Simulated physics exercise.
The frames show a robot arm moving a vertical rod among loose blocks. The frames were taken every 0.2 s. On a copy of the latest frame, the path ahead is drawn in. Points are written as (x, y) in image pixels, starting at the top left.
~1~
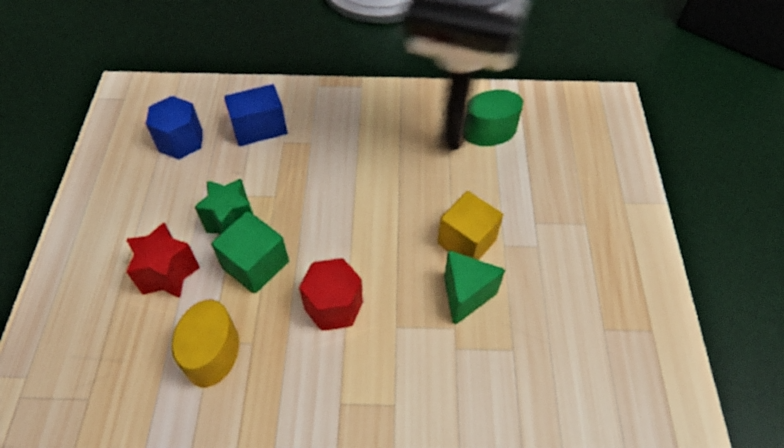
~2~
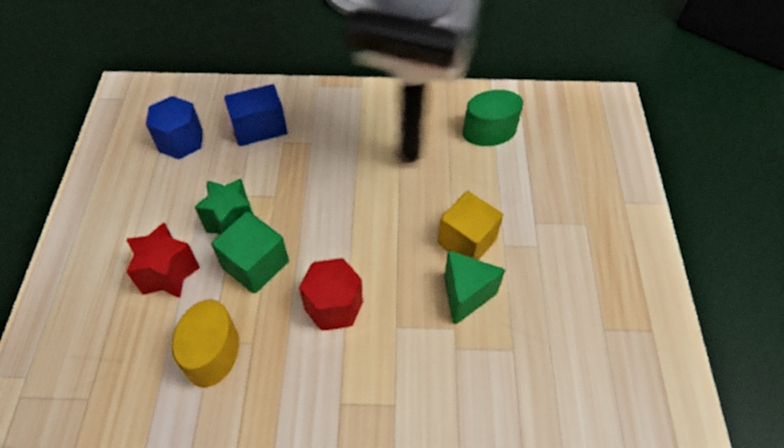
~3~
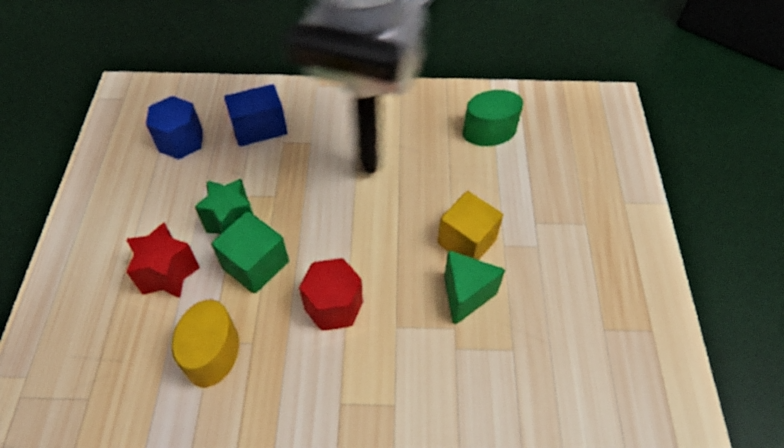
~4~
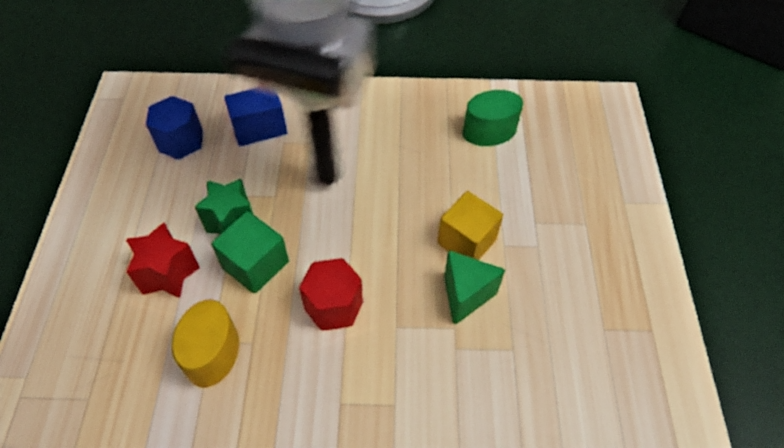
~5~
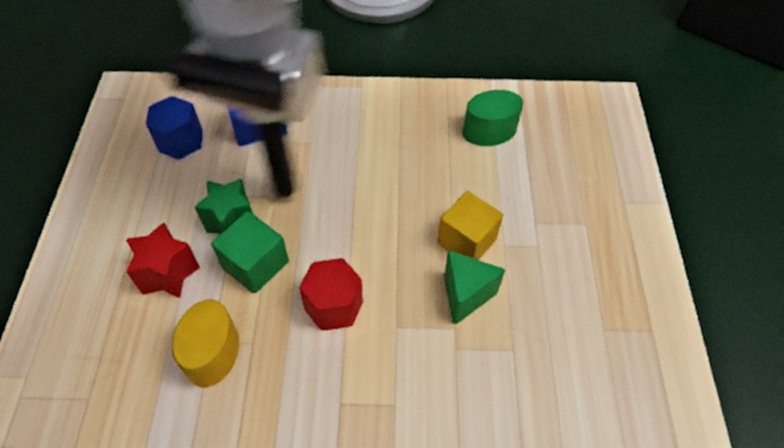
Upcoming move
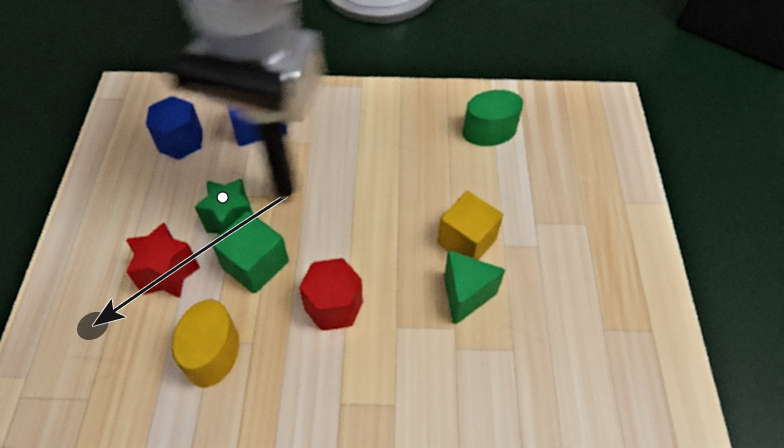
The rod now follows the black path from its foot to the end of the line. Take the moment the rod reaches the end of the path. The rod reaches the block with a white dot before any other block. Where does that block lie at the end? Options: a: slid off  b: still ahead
It's a.
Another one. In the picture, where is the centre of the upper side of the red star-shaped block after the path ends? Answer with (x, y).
Final place: (32, 316).
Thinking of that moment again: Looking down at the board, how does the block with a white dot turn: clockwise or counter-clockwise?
It is turned clockwise.
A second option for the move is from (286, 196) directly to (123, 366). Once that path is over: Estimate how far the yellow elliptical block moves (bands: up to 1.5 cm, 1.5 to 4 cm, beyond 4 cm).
Shift of under 1.5 cm.
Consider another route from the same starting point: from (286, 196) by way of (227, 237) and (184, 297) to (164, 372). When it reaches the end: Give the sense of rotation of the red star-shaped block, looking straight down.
I'd predict that, seen from above, the red star-shaped block rotates counter-clockwise.
Drawn move, in a line from (286, 196) to (93, 326); the dot is on the green star-shaped block.
On the path given first. One third of the way, rod at (223, 227); red star-shaped block at (149, 252); green star-shaped block at (182, 216).
Two thirds of the way, rod at (157, 271); red star-shaped block at (78, 296); green star-shaped block at (112, 255), turned 20° clockwise.
At the end, rod at (87, 319); red star-shaped block at (32, 316), turned 45° anticlockwise; green star-shaped block at (79, 264), turned 80° clockwise; green four-sided block still.
